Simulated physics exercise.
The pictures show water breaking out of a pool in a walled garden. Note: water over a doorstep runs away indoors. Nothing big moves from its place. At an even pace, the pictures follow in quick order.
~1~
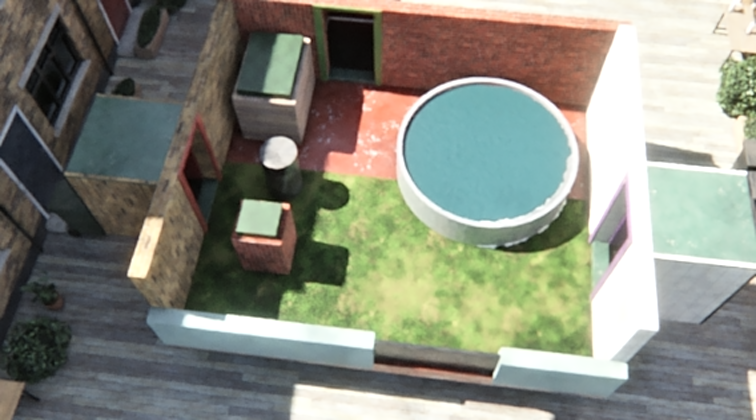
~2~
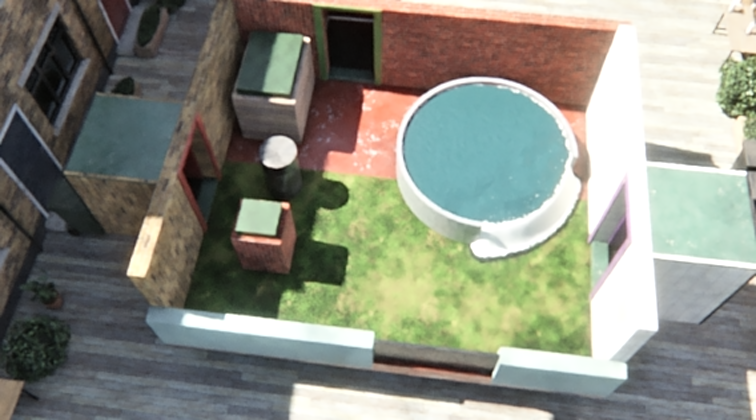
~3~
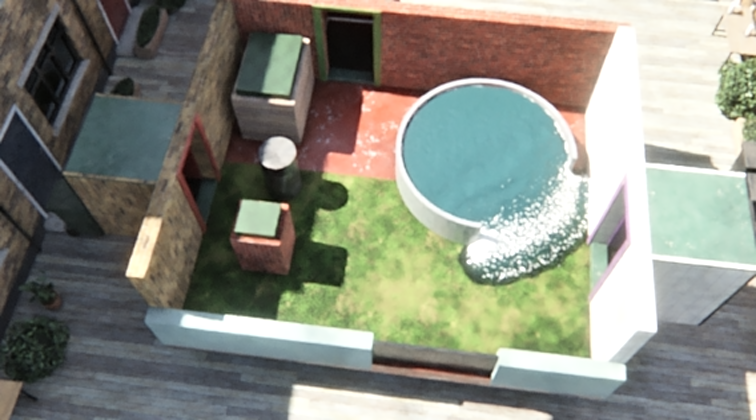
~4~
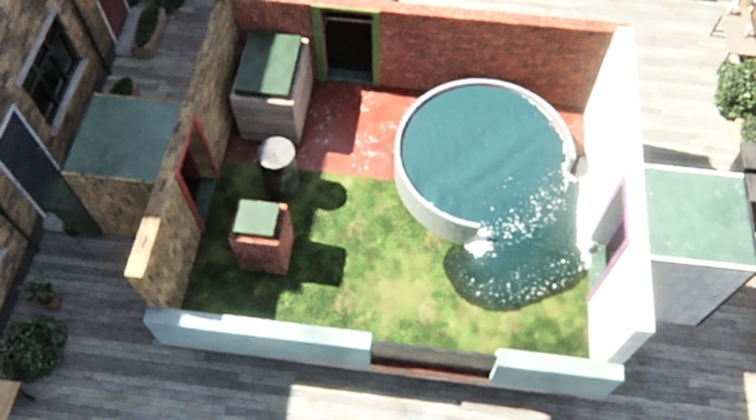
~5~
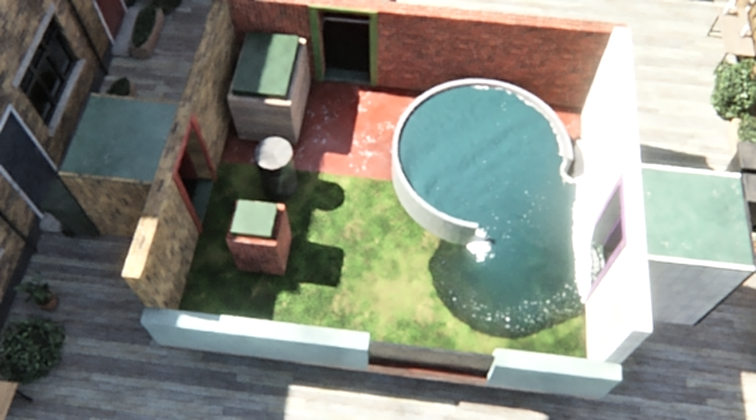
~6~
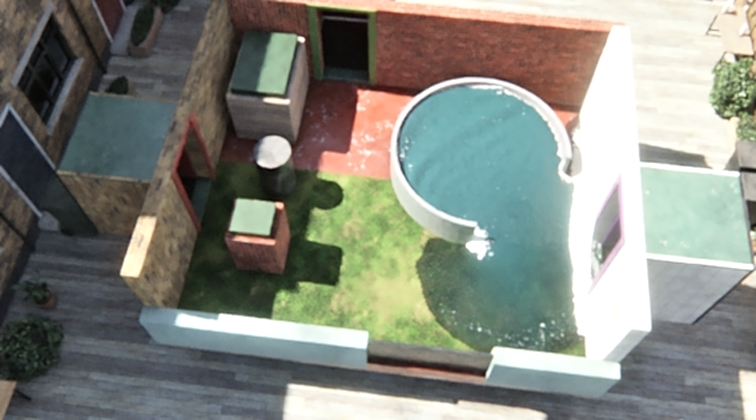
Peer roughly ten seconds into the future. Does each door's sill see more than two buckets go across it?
One by one: Red door: Two buckets at most; purple door: Over two buckets; green door: Over two buckets.
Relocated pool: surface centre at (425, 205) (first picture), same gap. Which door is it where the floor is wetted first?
Door noted: The purple-painted one.
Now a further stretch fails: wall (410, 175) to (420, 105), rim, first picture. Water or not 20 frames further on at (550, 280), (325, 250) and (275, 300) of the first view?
In turn: No water, covered, flooded.
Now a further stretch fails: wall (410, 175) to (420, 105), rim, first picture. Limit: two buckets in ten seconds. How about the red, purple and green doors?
So the red one ends up above, the purple one ends up below and the green one ends up above.
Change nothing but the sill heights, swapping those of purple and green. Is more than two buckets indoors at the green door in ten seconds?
Note - green door: Safe.
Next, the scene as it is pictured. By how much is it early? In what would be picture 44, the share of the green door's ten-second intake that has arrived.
It should be near 0 percent of the ten-second total.
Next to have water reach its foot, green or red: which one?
The green door.
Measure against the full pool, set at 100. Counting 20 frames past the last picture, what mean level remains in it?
Roughly 34 percent.
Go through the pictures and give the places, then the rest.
In the first picture, the round pool at (487, 151) is whole and still.
In the second picture, the front is at a hidden place, out from the gap at (541, 221).
In the third picture, the front is at (472, 274), out from the gap at (540, 223).
In the fourth picture, the front is at (584, 157), out from the gap at (538, 224).
In the fifth picture, the front is at (581, 141), out from the gap at (536, 224).
In the sixth picture, water pours out at (534, 223) and has run to (579, 121).
A moment on, water covers 30 % of the floor; the red door not reached, the purple door over two buckets in, the green door not reached.
Next, water covers 30 % of the floor; the red door not reached, the purple door far over two buckets in, the green door not reached.
Then, water covers 60 % of the floor; the red door not reached, the purple door far over two buckets in, the green door not reached.
Later, water covers 95 % of the floor; the red door wet at the sill, nothing in, the purple door far over two buckets in, the green door wet at the sill, nothing in.
In the end, water covers 100 % of the floor; the red door wet at the sill, nothing in, the purple door far over two buckets in, the green door over two buckets in.
